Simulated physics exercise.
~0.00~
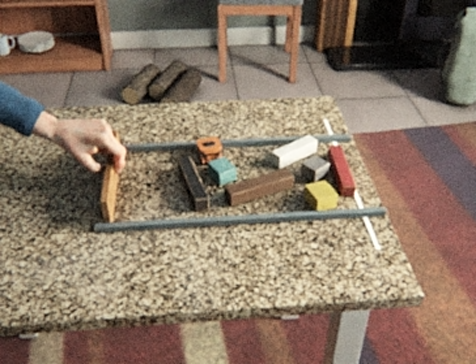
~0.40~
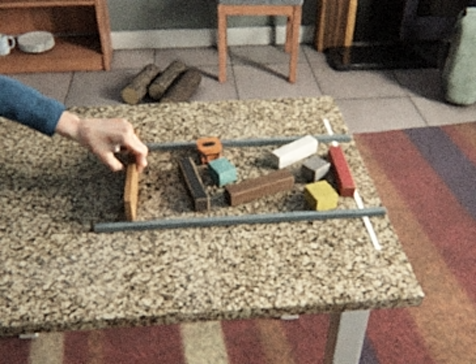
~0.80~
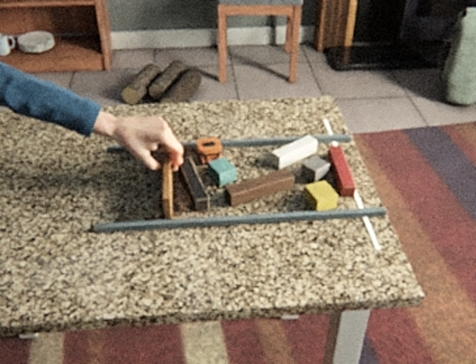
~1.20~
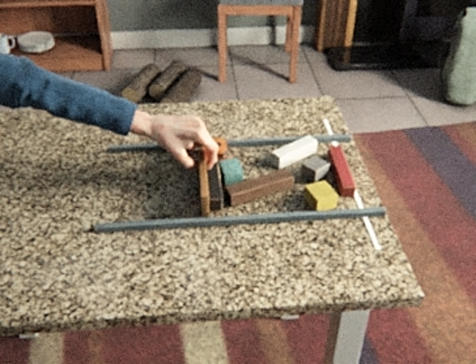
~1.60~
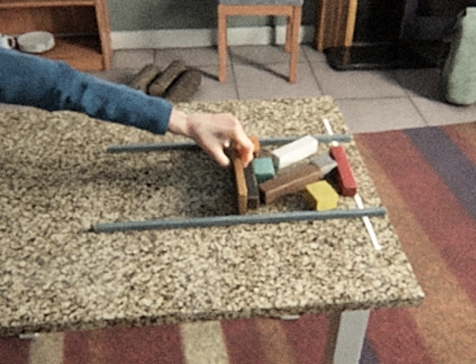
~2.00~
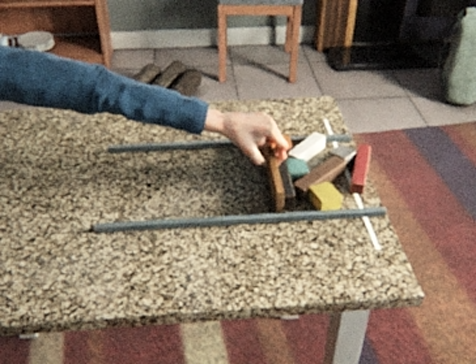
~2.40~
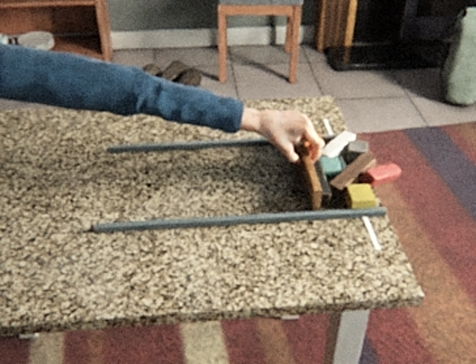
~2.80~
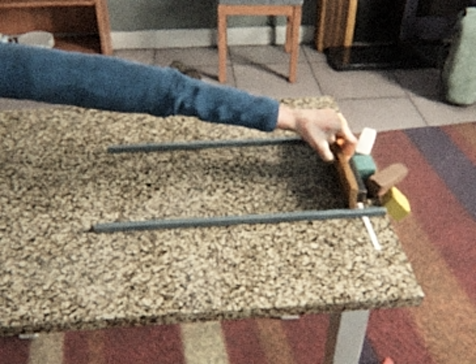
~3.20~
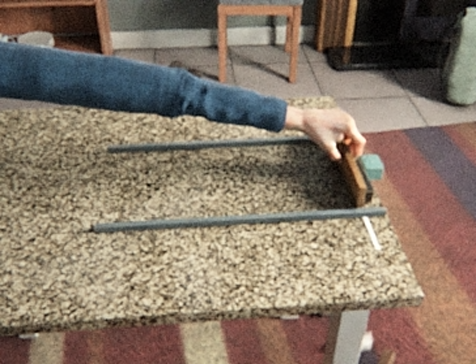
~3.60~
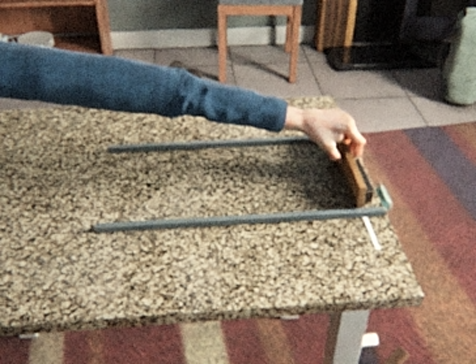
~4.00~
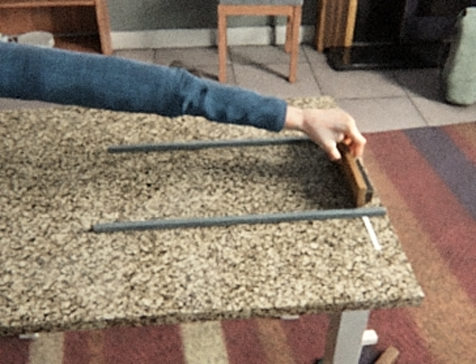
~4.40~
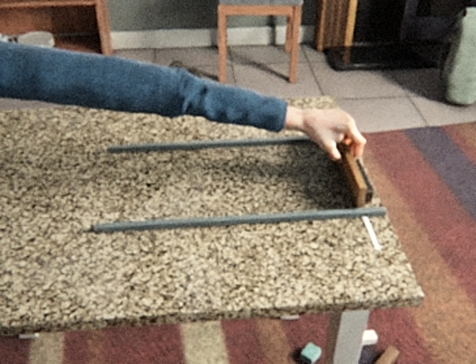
A hand slides a board right between two rails, pushing all the blocks off the table.
